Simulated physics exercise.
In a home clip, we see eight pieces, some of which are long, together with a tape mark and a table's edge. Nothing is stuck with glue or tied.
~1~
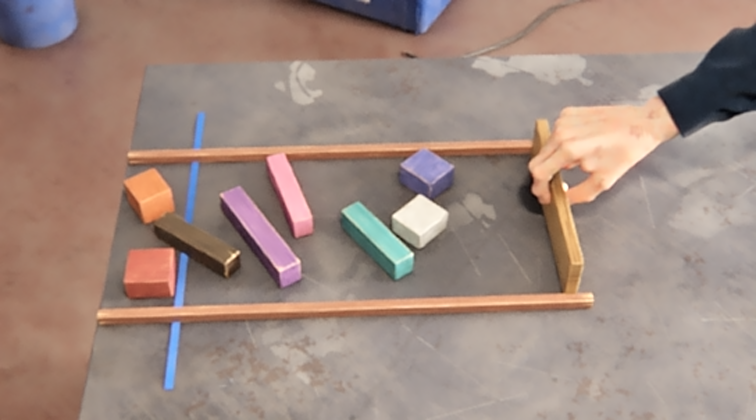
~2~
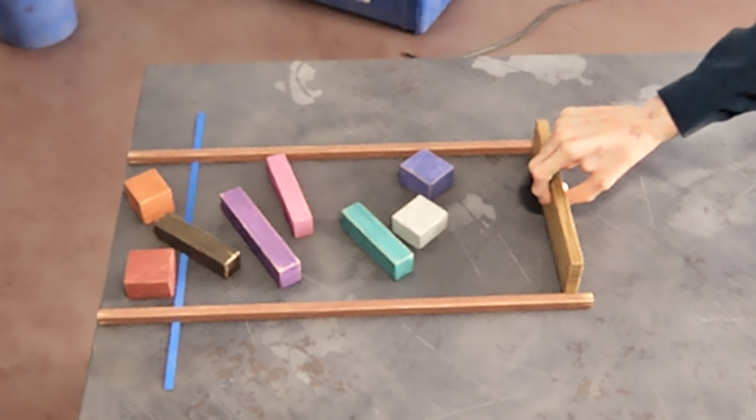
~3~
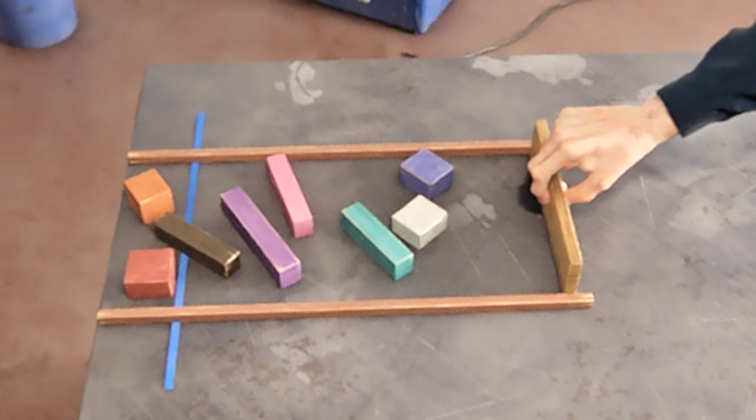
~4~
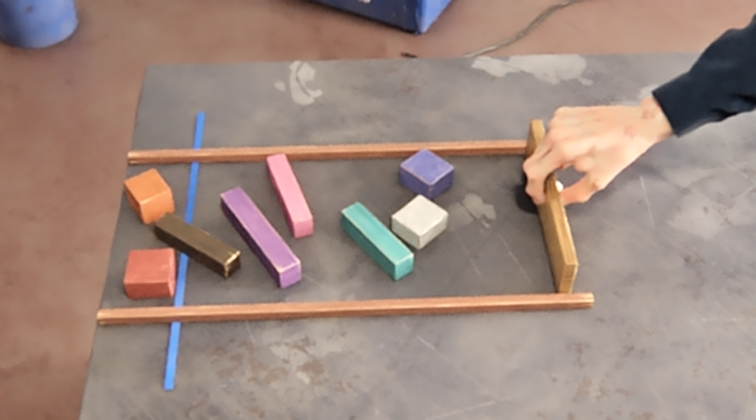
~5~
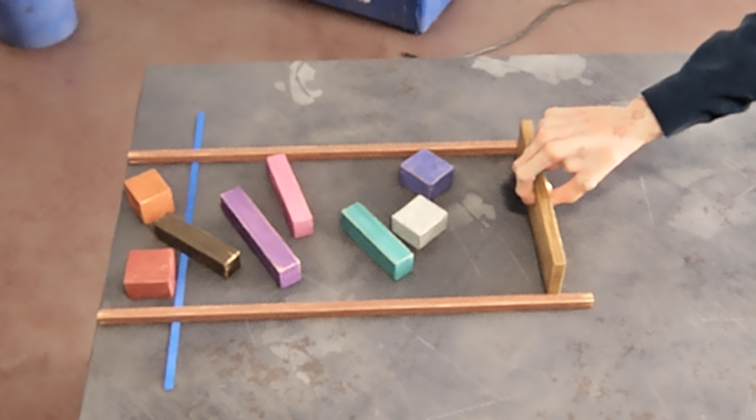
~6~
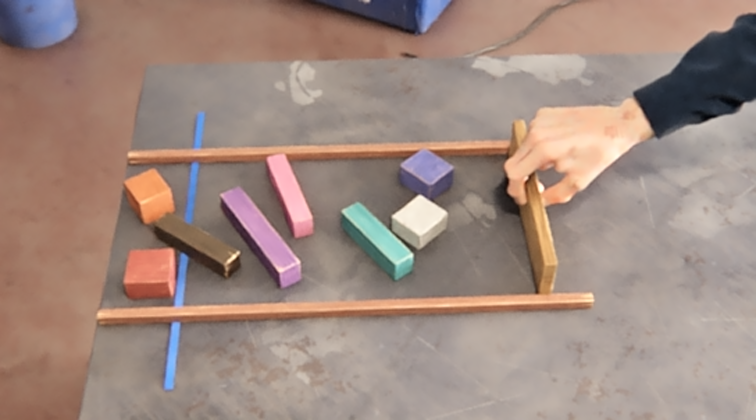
We see eight coloured blocks and bars lying between two copper-coloured rails on a grey table, some near a blue strip, while a hand at right holds an upright board, then slides it slightly left; the blocks stay still.
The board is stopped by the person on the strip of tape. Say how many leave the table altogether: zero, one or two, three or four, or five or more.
What drops is a group of three or four.
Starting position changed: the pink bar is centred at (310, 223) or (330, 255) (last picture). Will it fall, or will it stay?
At the first spot the pink bar hangs on; at the second it hangs on.
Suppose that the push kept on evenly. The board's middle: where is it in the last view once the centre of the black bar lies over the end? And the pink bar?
Around (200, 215) first and around (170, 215) second.
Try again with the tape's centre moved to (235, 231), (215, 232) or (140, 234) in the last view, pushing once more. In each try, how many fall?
Taken one after another, the numbers are 0, 1 and 6.
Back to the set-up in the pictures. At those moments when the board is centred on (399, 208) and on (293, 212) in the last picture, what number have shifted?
Well, it's 3 at the first one and 6 at the second.
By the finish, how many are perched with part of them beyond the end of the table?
Number: 2.
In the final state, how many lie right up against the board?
All in all, 3.
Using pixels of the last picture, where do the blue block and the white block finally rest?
Final positions: Near (175, 173); near (159, 223).
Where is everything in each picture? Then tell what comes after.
In the first picture, orange block (149, 196); red block (151, 274); black bar (197, 244); board (555, 204); tape (187, 233).
In the second picture, red block (151, 274); board (555, 204).
In the third picture, black bar (197, 244); blue block (427, 175).
In the fourth picture, orange block (149, 197); turquoise bar (376, 241).
In the fifth picture, red block (151, 274); purple bar (260, 236).
In the sixth picture, orange block (149, 197); red block (151, 274); black bar (197, 244); board (531, 205); tape (187, 233).
Soon after, none off yet; orange block at rest near (149, 197); red block at rest near (151, 274); black bar at rest near (197, 244).
In the end, the number that fall off is three or four; gone, black bar, red block and orange block.
